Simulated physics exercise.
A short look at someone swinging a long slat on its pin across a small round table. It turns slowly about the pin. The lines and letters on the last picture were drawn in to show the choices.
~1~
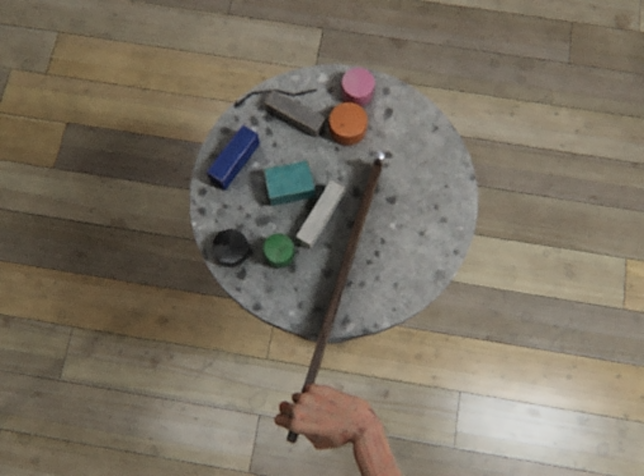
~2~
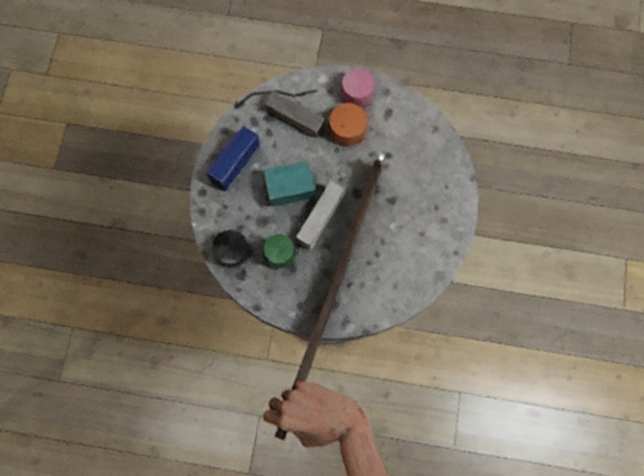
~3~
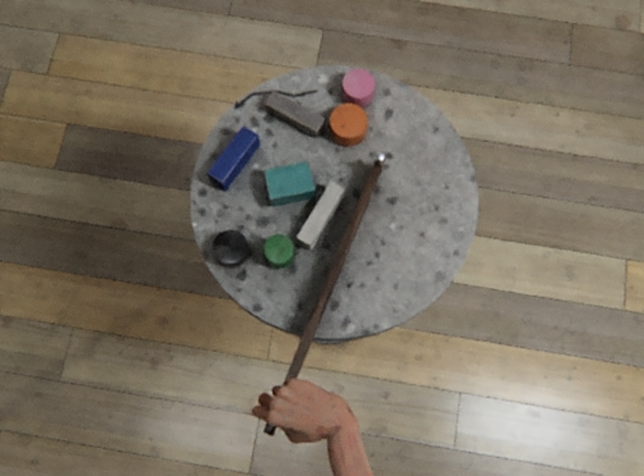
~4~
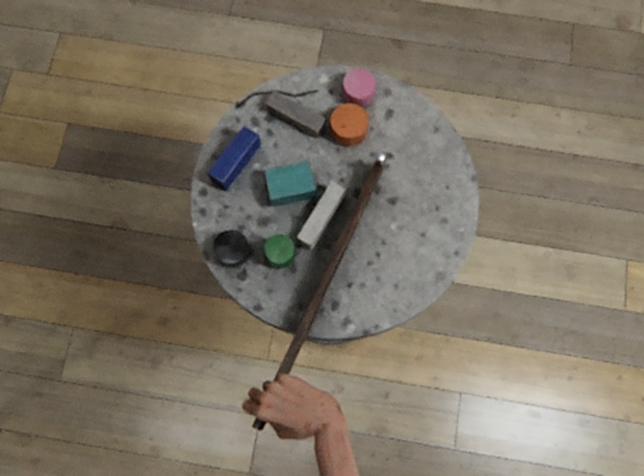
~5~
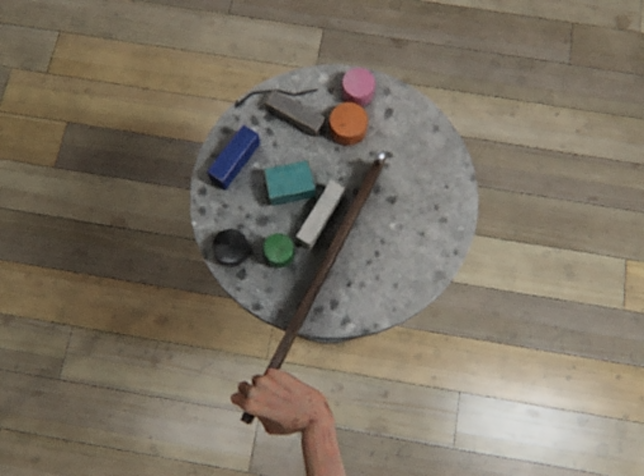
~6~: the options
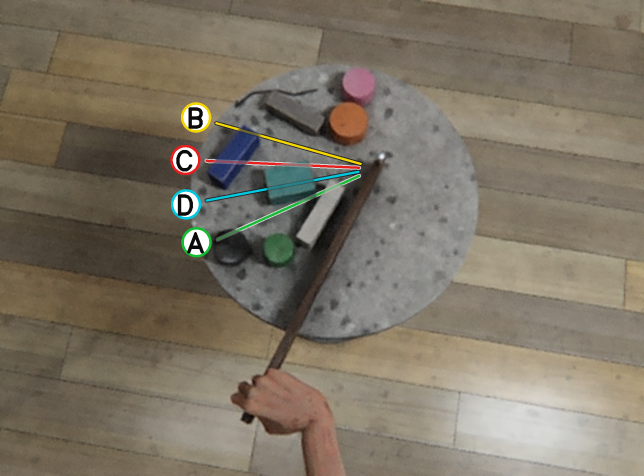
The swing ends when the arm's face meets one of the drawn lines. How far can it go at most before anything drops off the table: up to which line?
As far as mark D.
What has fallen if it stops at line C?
The black tin goes over.
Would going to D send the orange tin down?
No.
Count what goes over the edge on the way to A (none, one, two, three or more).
By then, none.
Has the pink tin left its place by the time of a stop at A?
By then, no.
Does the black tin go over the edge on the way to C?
By then, yes.
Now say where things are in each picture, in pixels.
In the first frame, turquoise block (290, 183); blue stick (234, 157); orange tin (348, 124).
In the second frame, arm (347, 250); white bar (321, 215).
In the third frame, arm (343, 249); green tin (280, 252).
In the fourth frame, arm (340, 248); black tin (232, 249).
In the fifth frame, arm (336, 245); blue stick (234, 157); orange tin (348, 124); white bar (321, 215).
On the marked copy, A at (289, 207); B at (288, 143); C at (283, 164); D at (283, 186).
Taking D. A third of the way, arm (309, 226); green tin (270, 242); white bar (316, 209).
Two thirds of the way, arm (290, 200); black tin (213, 219); green tin (244, 207).
When it is over, arm (284, 179); black tin (198, 183); blue stick (232, 149); nothing has fallen.
As for the rest, A is safe but short; B drops the blue stick and black tin; C drops the black tin.
